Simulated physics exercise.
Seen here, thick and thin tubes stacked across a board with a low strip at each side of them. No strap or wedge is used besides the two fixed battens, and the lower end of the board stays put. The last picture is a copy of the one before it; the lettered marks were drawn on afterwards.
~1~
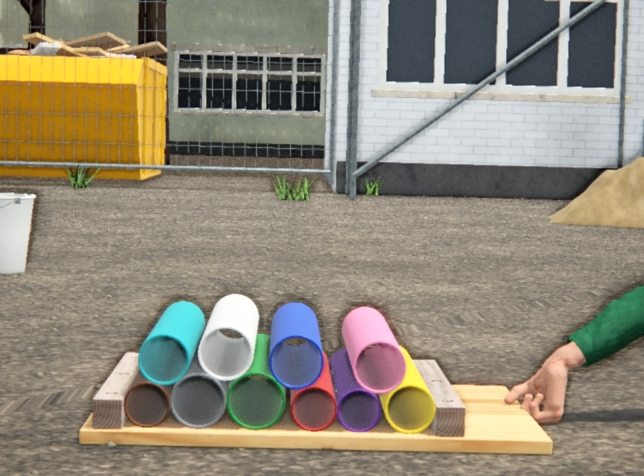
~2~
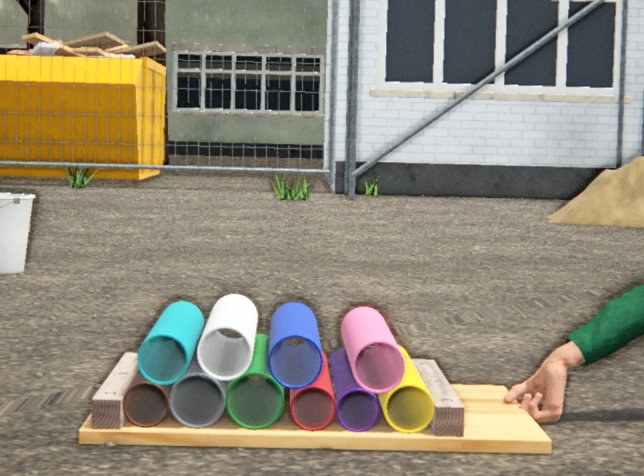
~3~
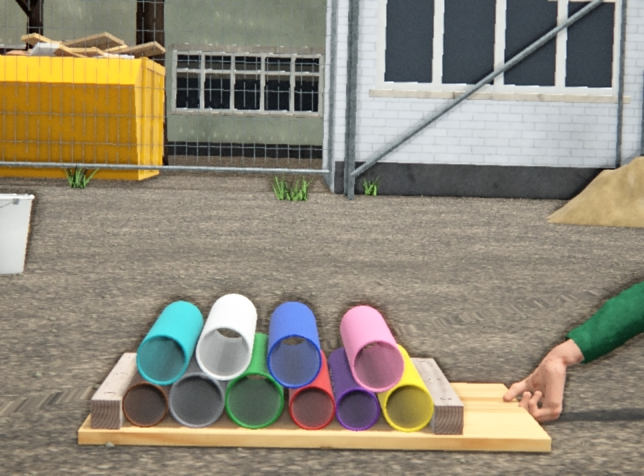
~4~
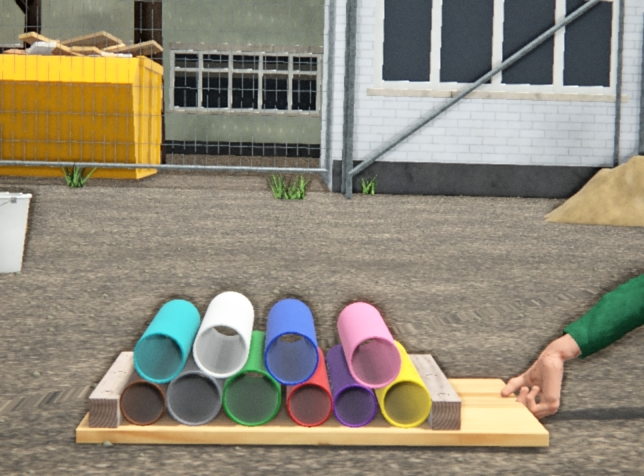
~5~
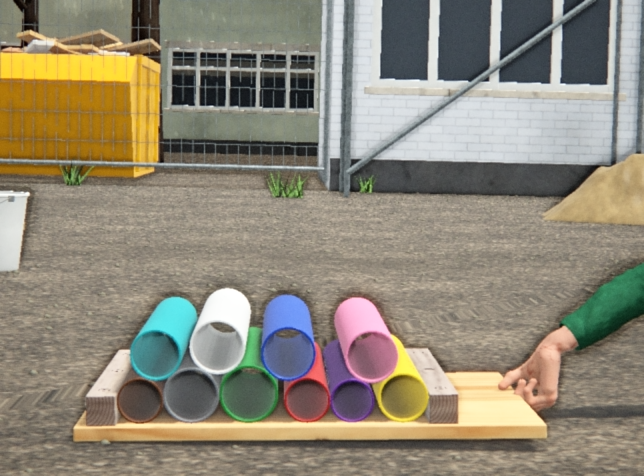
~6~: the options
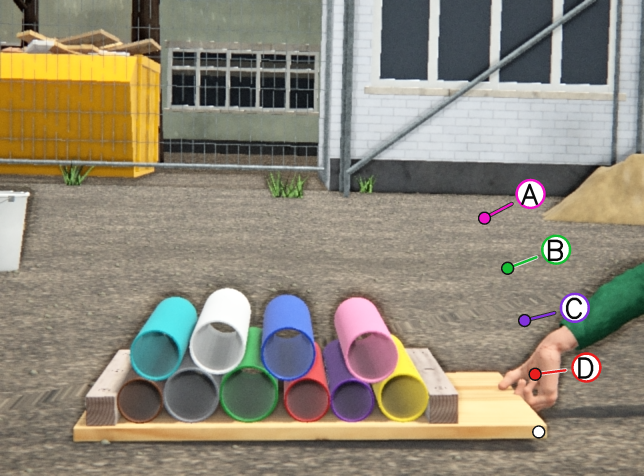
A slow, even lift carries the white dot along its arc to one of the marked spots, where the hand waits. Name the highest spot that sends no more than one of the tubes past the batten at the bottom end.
Mark B is as high as it can go.
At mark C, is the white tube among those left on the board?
The white tube: Yes.
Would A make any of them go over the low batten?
At A: Yes.
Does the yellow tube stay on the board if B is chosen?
Yes, with B.
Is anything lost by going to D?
No, at D.
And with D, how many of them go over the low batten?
It comes to none.
On the marked copy, A at (484, 218); B at (508, 268); C at (525, 320); D at (535, 374); the white dot at (539, 432).
With B. Early on, board at 15°.
Further on, board at 22°.
At the end, board at 22°, one over the low batten (turquoise).
As for the rest, A two over the low batten (turquoise, white); C none over the low batten; D none over the low batten.
